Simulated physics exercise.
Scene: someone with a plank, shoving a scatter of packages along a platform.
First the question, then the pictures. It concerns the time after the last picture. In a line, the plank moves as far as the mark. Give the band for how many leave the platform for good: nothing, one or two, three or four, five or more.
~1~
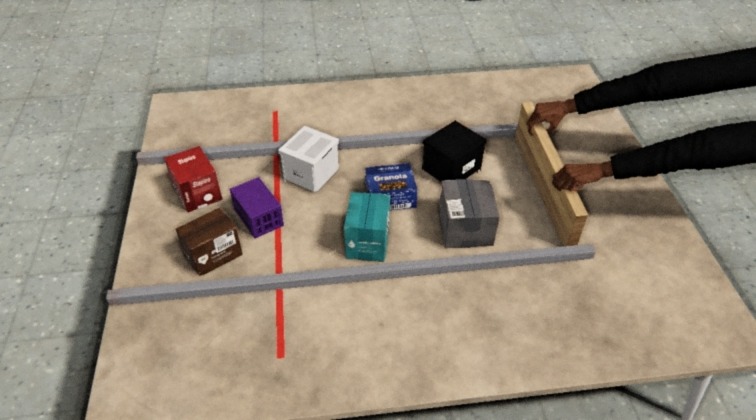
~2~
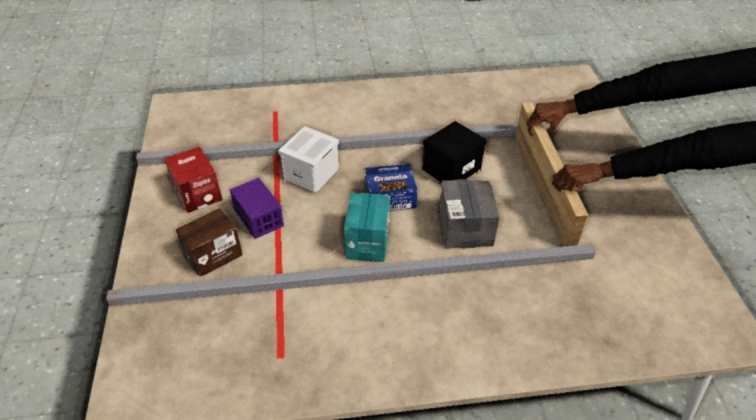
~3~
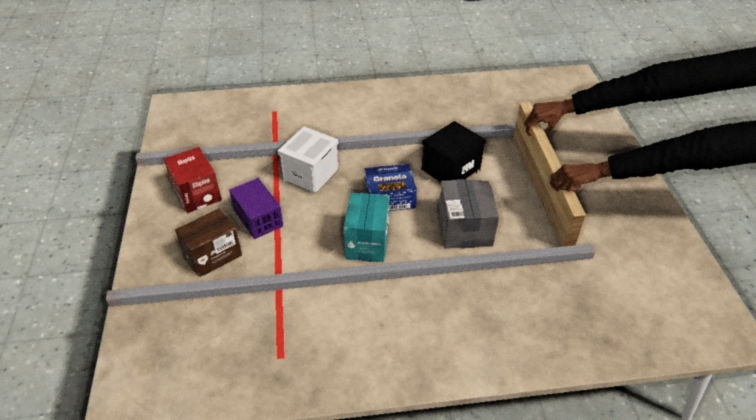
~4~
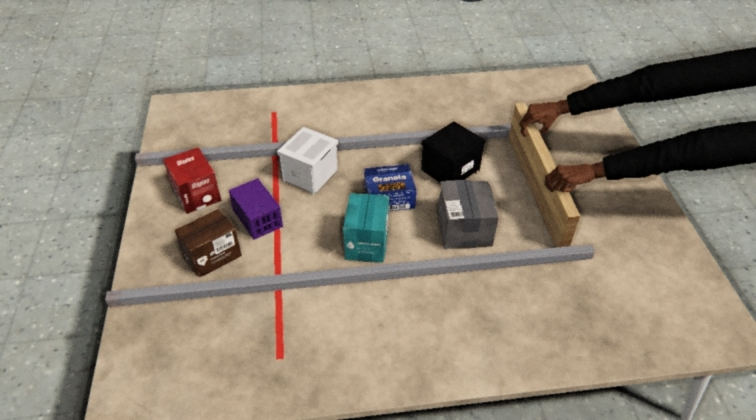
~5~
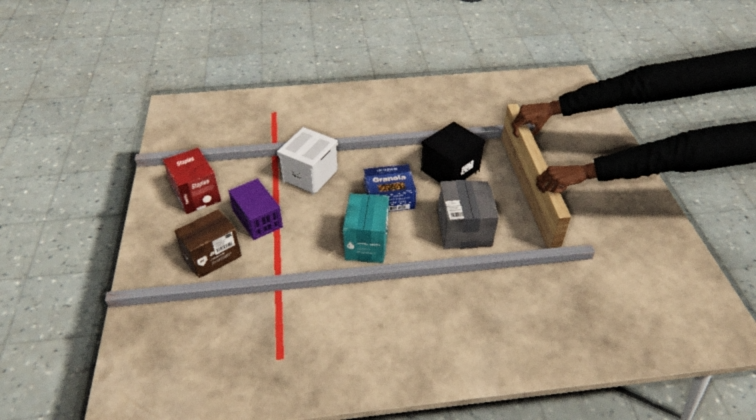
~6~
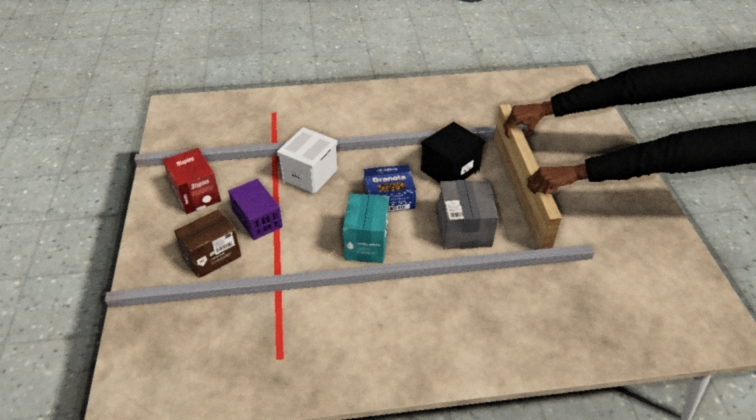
Band: Nothing.
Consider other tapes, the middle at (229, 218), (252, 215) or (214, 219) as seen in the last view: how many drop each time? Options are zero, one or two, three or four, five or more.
1 or 2, zero, either one or two.
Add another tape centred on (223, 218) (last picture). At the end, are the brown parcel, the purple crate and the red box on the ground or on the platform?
The brown parcel is gone, the purple crate stays put, the red box is gone.
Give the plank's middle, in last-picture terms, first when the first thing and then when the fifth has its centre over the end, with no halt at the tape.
At roughly (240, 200), then roughly (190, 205).
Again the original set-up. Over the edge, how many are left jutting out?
It comes to 0.
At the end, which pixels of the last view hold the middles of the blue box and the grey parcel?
In order, first (252, 197), then (249, 235).
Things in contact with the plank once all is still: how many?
It is in contact with 3.
Early on, none off yet; red box at rest near (192, 181); brown parcel at rest near (209, 244); purple crate at rest near (256, 209).
A while later, none off yet; red box at rest near (192, 181); brown parcel travelled a little near (203, 244); purple crate travelled a little near (250, 210).
Finally, the number that fall off is zero.
